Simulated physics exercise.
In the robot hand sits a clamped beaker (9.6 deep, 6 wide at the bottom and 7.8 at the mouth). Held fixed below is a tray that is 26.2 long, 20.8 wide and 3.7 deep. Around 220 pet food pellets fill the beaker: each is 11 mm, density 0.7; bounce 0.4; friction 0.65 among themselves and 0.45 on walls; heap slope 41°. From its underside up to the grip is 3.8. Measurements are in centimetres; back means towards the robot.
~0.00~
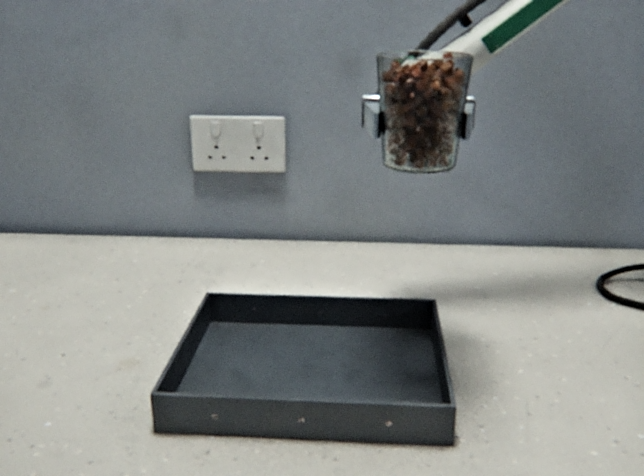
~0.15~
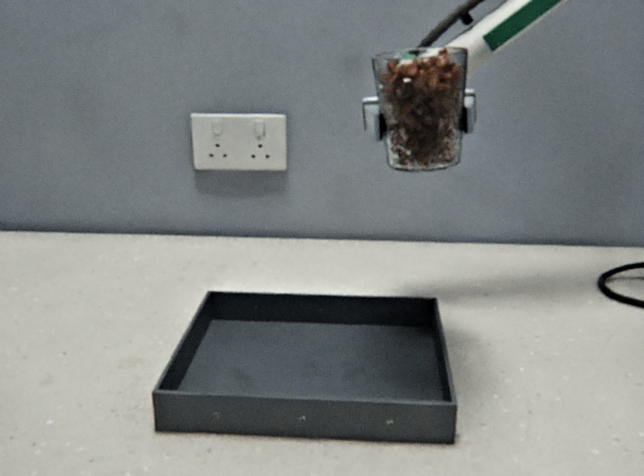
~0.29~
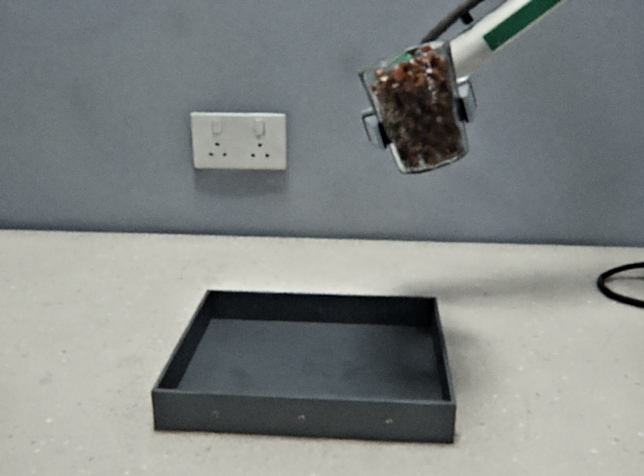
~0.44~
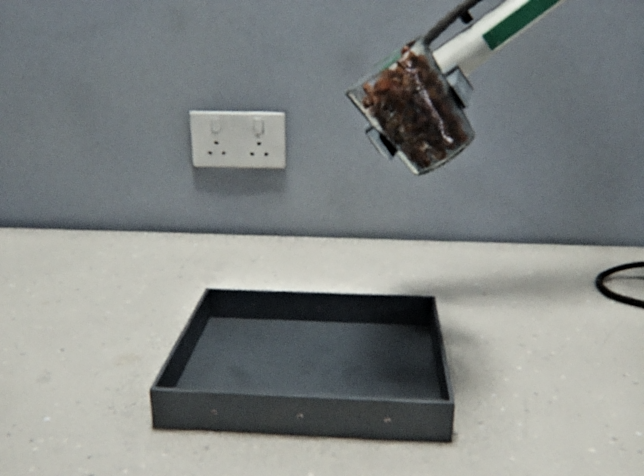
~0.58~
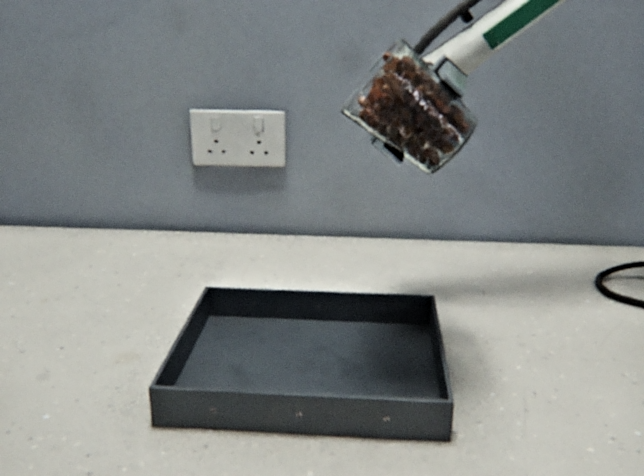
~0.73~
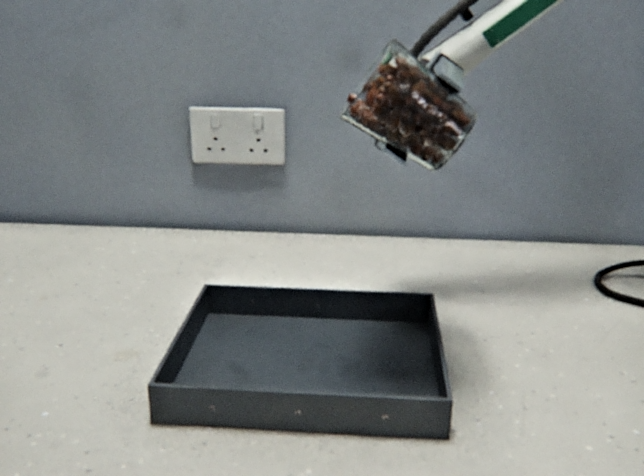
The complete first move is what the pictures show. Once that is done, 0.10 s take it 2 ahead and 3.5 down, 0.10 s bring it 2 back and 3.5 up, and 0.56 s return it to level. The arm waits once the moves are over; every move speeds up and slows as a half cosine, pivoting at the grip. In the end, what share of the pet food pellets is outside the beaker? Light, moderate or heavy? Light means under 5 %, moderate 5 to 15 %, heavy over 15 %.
Light.
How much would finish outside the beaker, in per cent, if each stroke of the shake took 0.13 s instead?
It would come to roughly 0 %.
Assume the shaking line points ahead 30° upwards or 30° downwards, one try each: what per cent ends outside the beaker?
You'd get some 30 per cent with the first setting and some 5 per cent with the second.
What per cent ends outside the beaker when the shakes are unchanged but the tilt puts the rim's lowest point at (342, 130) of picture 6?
My estimate is some 5 per cent.
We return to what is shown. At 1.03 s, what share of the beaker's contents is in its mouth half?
Around 50 per cent of it.
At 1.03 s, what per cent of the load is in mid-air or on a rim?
Logged share: Close to 2 per cent.
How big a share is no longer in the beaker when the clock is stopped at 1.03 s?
By then near 0 % is out.
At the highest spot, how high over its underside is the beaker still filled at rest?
Top of the fill: Near 9.5 cm.
By 1.03 s, tilted 51° forward, highest piece 31 above the table; 216 in the beaker, 4 in flight or on a rim.
By 1.34 s, tilted 10° forward, highest piece 32 above the table; 216 in the beaker, 4 in the tray.
By 1.69 s, level, highest piece 32 above the table; 216 in the beaker, 4 in the tray.
By 2.74 s, level, highest piece 32 above the table; 216 in the beaker, 4 in the tray.
Final count, 216 in the beaker, 4 in the tray. That is 2 % outside the beaker.
